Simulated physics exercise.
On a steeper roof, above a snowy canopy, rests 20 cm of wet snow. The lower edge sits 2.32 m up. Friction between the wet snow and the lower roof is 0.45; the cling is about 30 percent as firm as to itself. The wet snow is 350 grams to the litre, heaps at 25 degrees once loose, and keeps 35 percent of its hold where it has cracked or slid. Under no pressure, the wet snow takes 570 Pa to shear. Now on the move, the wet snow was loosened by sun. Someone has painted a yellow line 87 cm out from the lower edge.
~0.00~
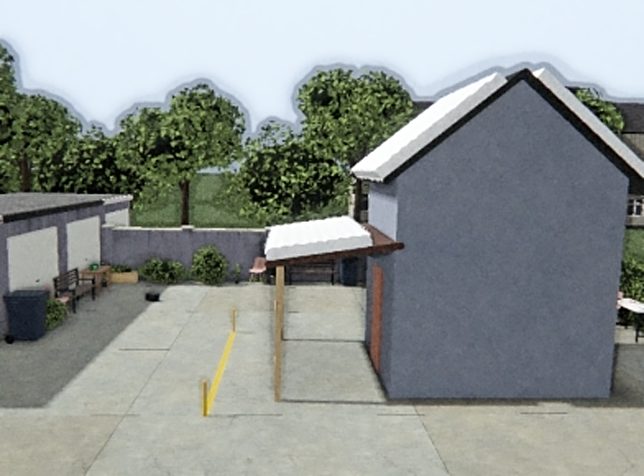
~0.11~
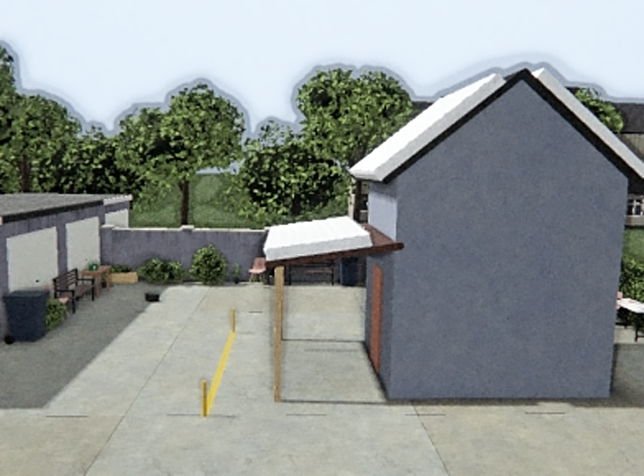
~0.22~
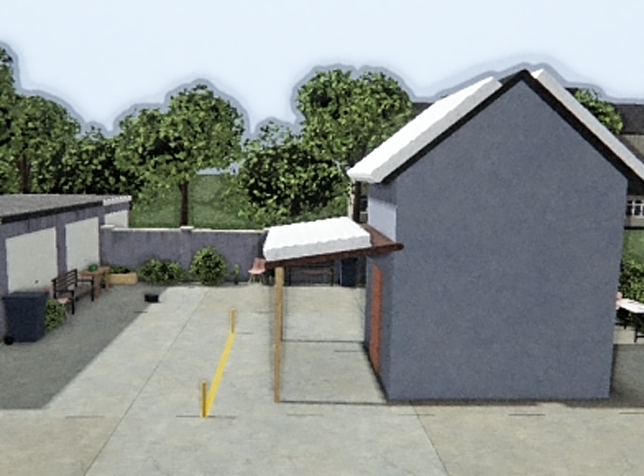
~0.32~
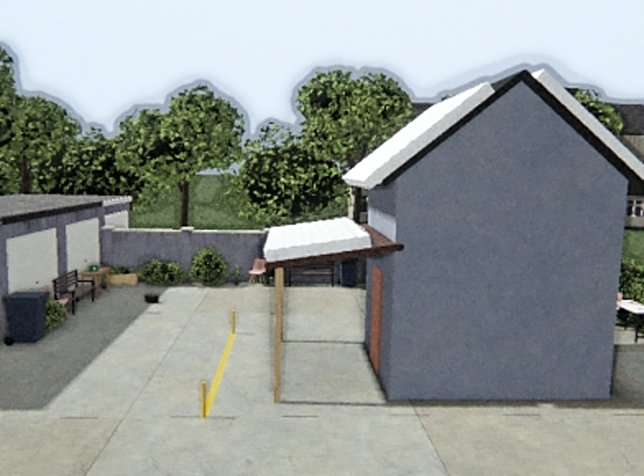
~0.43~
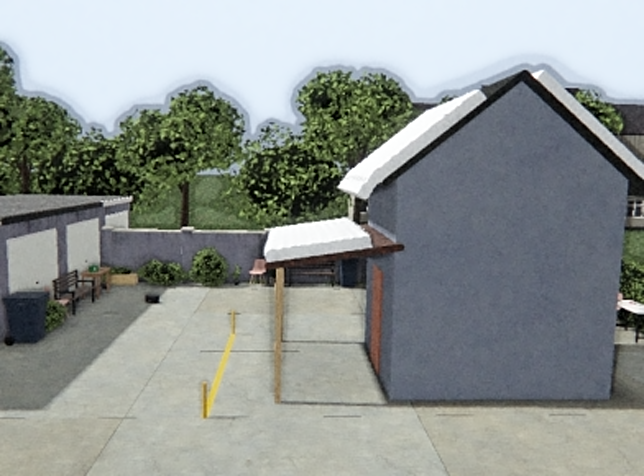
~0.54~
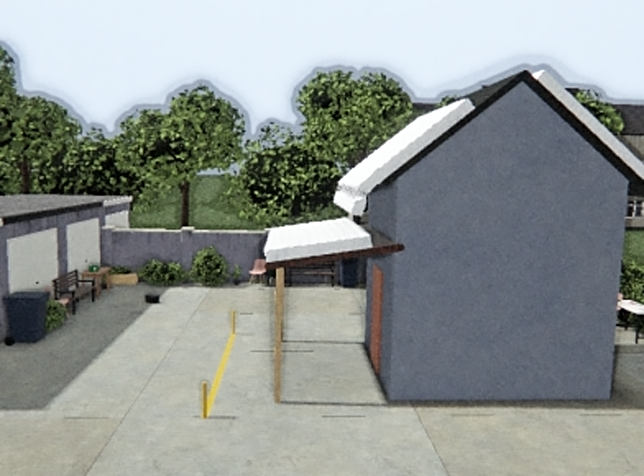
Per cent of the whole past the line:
23 out of 100.
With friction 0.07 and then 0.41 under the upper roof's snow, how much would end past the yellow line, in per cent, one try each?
I'd say 30 %, followed by 8 %.
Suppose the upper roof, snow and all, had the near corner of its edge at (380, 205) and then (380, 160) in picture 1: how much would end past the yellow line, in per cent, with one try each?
Try 1: Near 2 %; try 2: Near 40 %.
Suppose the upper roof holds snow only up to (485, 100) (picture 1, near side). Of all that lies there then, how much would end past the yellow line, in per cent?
14 %.
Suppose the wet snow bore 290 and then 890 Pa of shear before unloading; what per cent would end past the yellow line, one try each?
In turn about 40 %, 10 %.
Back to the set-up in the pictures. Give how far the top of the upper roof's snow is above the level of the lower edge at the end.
Looks like around 0.6 m above that edge.
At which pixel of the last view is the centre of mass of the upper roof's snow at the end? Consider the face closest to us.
I'd place it around (247, 324).
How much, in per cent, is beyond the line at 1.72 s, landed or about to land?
Close to 6 per cent.
By 1.08 s, none is below the lower edge and 0 % is past the line.
By 1.72 s, 22 % is below the lower edge and 6 % is past the line.
By 2.36 s, 37 % is below the lower edge and 22 % is past the line.
By 3.00 s, 43 % is below the lower edge and 23 % is past the line.
By 3.30 s, at the end, 43 % is below the lower edge and 23 % is past the line.
